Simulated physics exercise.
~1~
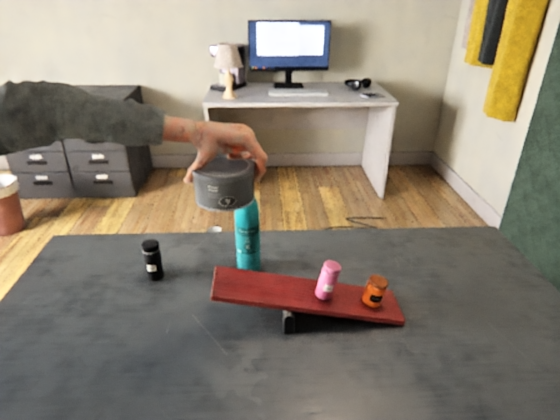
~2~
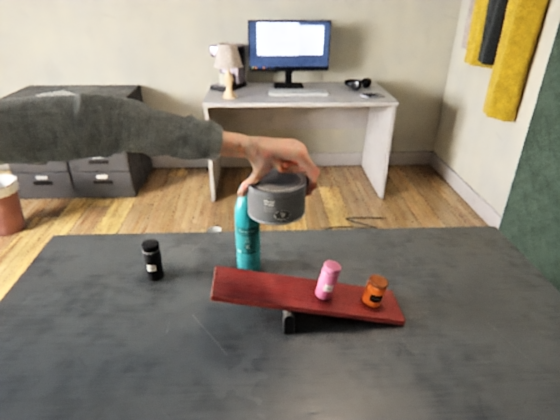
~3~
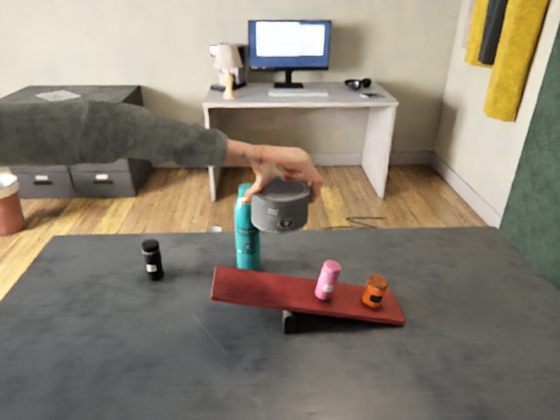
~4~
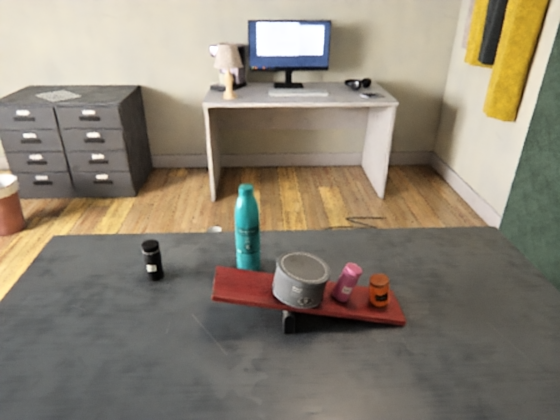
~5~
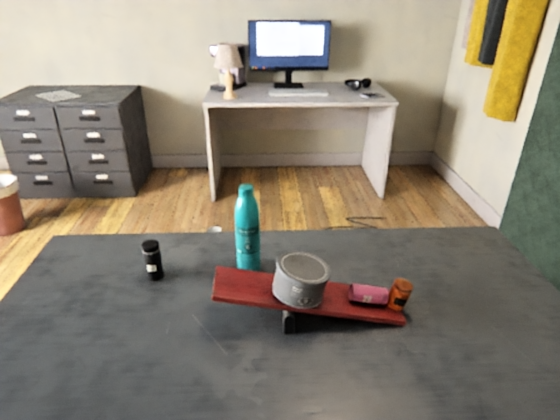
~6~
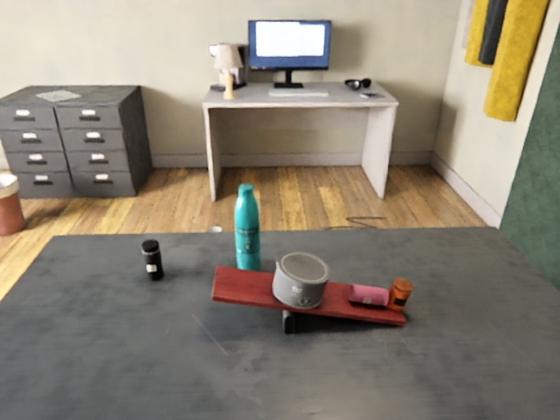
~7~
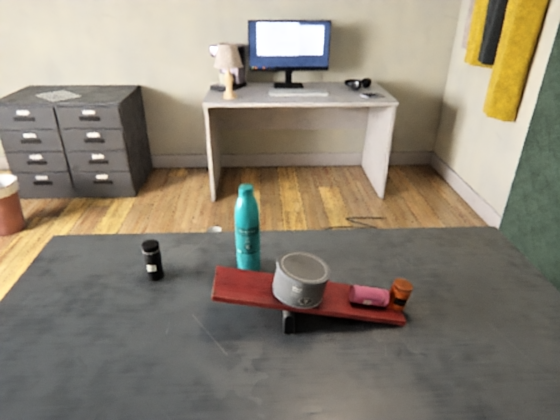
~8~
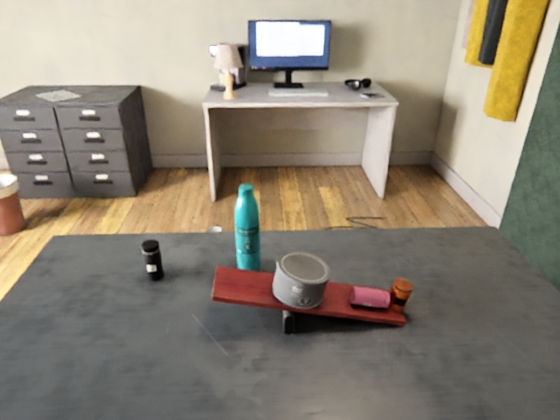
Hand lowering a grey tub onto a tilted red plank, pink shaker toppling and orange shaker sliding right, plank still sloping right.
